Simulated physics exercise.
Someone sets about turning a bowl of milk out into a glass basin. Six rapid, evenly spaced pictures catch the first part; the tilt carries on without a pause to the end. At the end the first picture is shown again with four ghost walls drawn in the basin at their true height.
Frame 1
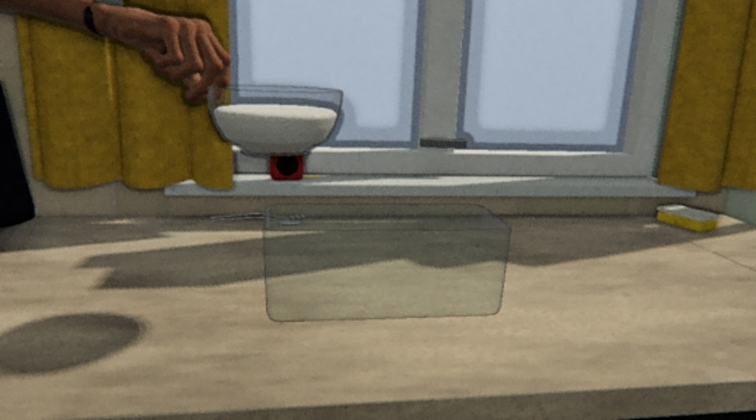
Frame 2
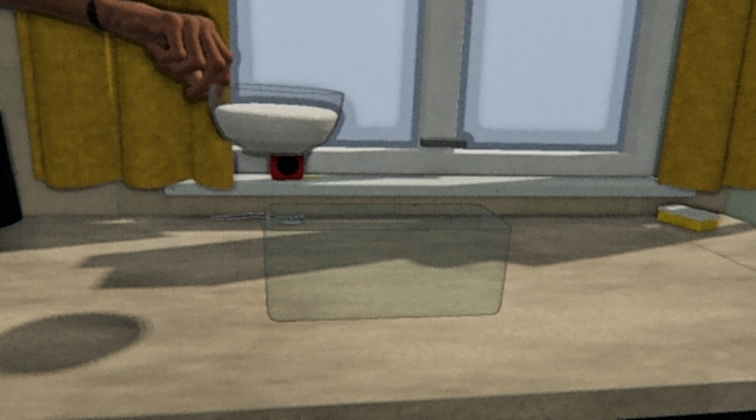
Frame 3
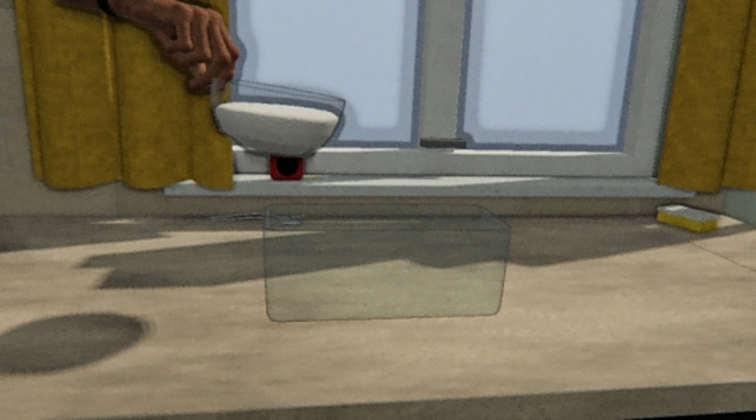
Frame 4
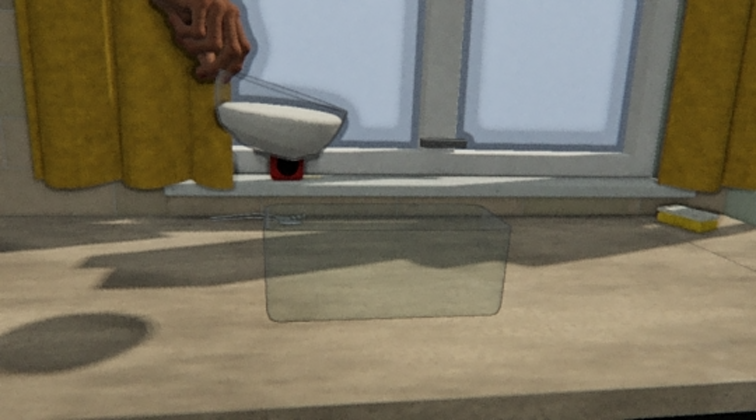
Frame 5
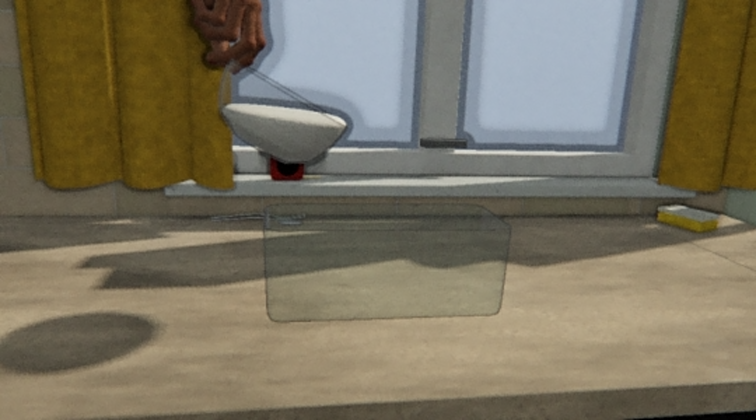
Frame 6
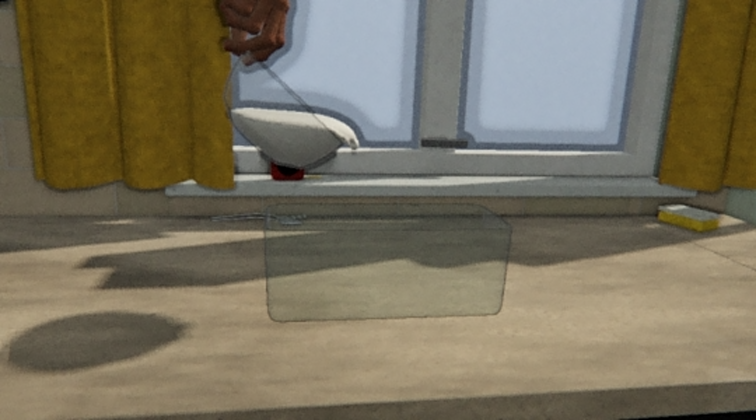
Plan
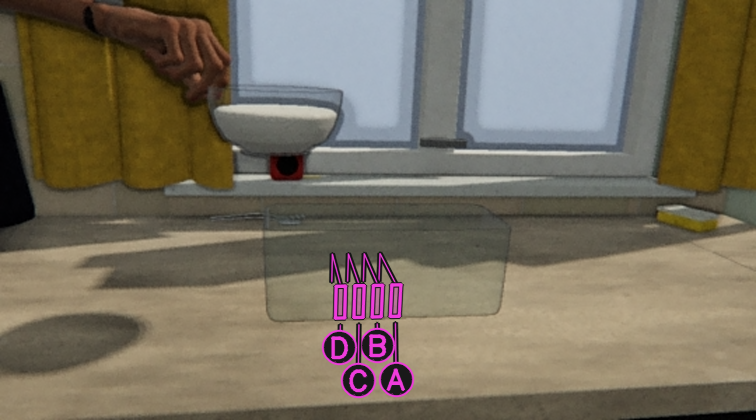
A hand at the upper left holds a clear bowl of white milk level, then tips it steadily rightward until a little milk slips over the lip, while the camera stays still. A clear, empty glass basin stands mid-counter below, with a yellow sponge at right and a small red object behind the bowl. The pale kitchen counter is seen straight on, before a window with mustard curtains.
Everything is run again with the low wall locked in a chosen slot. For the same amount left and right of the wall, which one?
I would pick position B.
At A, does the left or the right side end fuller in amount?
The left side.
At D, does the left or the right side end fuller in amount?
More ends on the right.
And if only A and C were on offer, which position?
Here it is position C.
In magenta, A at (395, 323); B at (377, 323); C at (358, 324); D at (340, 324).
With A, about 75 % ends left of the wall and 22 % right of it; 3 % is lost outside.
With B, about 53 % ends left of the wall and 45 % right of it.
With C, about 33 % ends left of the wall and 66 % right of it.
With D, about 20 % ends left of the wall and 79 % right of it.
